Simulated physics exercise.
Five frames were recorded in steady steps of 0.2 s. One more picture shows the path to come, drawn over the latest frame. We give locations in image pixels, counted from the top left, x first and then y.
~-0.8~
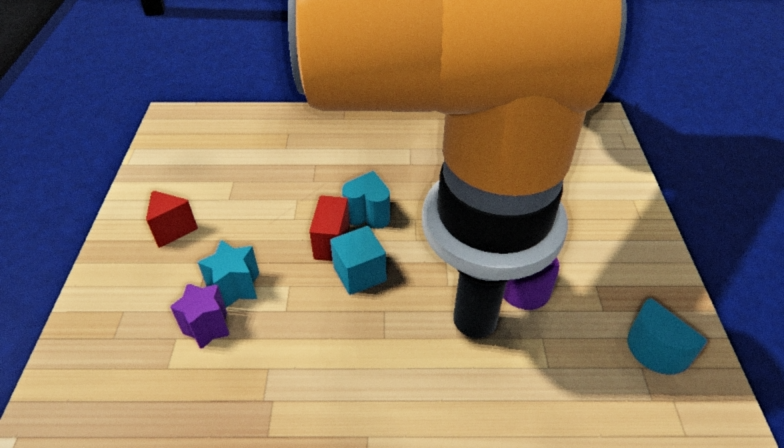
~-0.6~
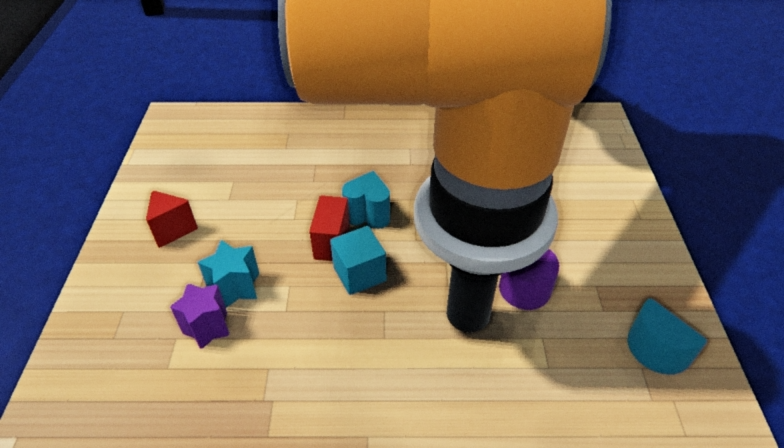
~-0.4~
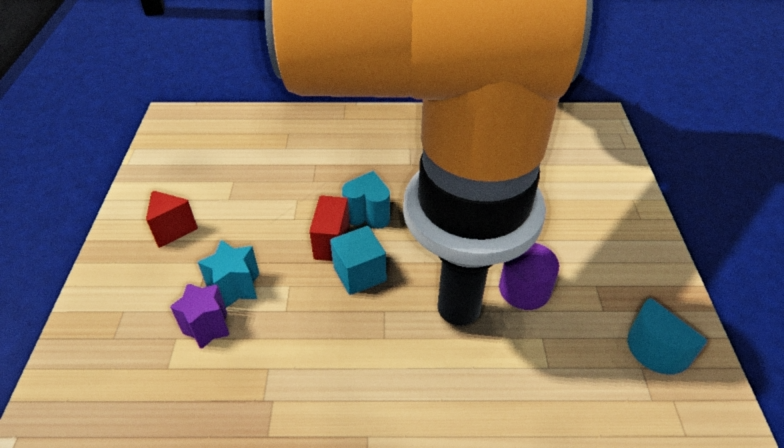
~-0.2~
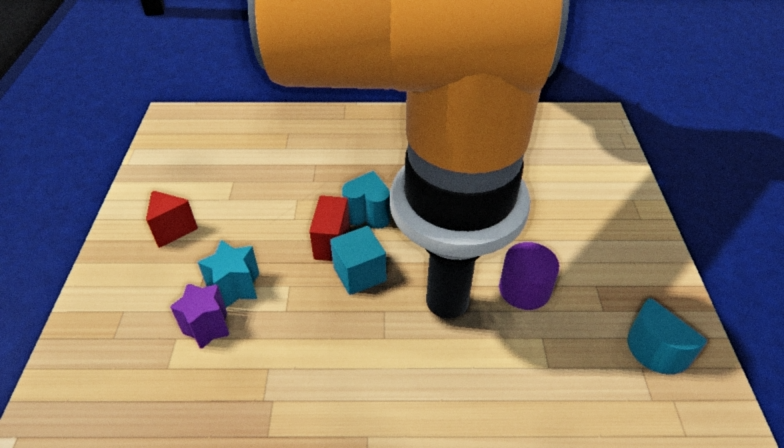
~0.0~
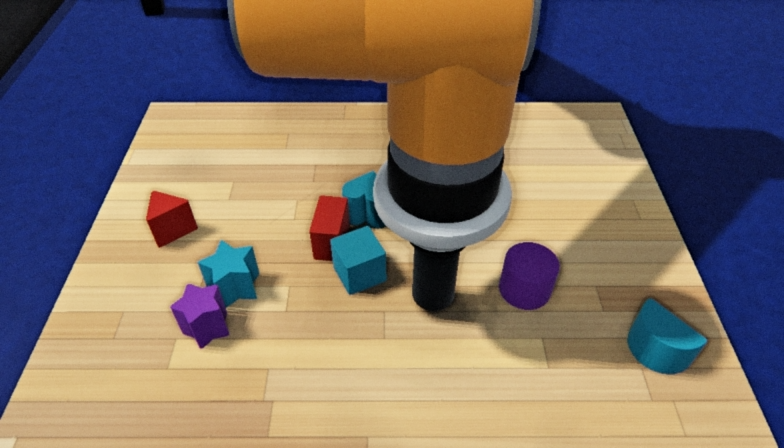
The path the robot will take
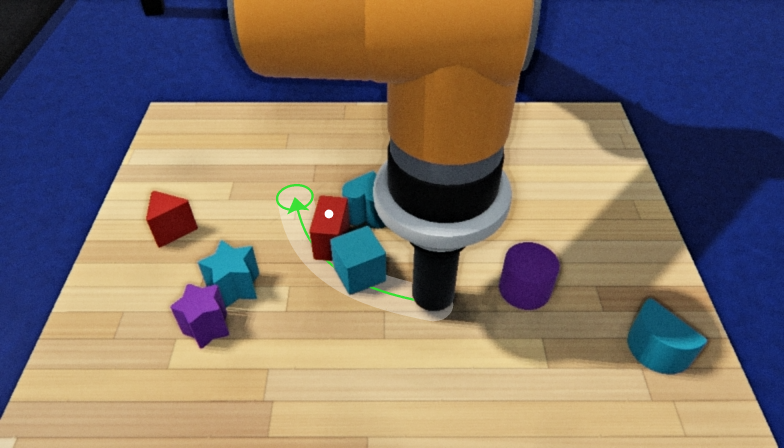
An orange robot arm with a black stick at its tip hangs over a pale wooden board on a blue floor, seen from above by a still camera. A red block, a turquoise star and a purple star lie at left, red and turquoise blocks cluster mid-board, and a purple cylinder and turquoise half-round sit at right. The arm slides slowly leftward and slightly away, uncovering the cylinder, while every block stays still.
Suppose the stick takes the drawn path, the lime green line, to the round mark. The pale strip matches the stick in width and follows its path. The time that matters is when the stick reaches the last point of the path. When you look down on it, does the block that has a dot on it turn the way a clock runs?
Yes
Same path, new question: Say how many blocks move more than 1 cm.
The answer is two blocks.
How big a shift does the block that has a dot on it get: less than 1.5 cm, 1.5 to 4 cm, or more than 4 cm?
It will move more than 4 cm.
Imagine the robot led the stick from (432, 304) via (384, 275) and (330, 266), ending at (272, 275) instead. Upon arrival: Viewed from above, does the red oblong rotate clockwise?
Yes - that is the case.
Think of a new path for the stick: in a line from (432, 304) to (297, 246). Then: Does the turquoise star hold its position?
The answer is no.
The drawn path runs from (432, 304) over (360, 283) and (312, 243) to (295, 197); the dot is on the red oblong.
On the path given first. One third of the way, stick (359, 273); red oblong (316, 207), turned 40° clockwise; turquoise four-sided block (325, 235), turned 20° anticlockwise.
Two thirds of the way, stick (311, 234); red oblong (286, 178), turned 105° clockwise; turquoise four-sided block (275, 202), turned 35° anticlockwise.
At the end, stick (293, 188); red oblong (271, 154), turned 45° clockwise; turquoise four-sided block (254, 189), turned 75° anticlockwise; turquoise heart block not moved.
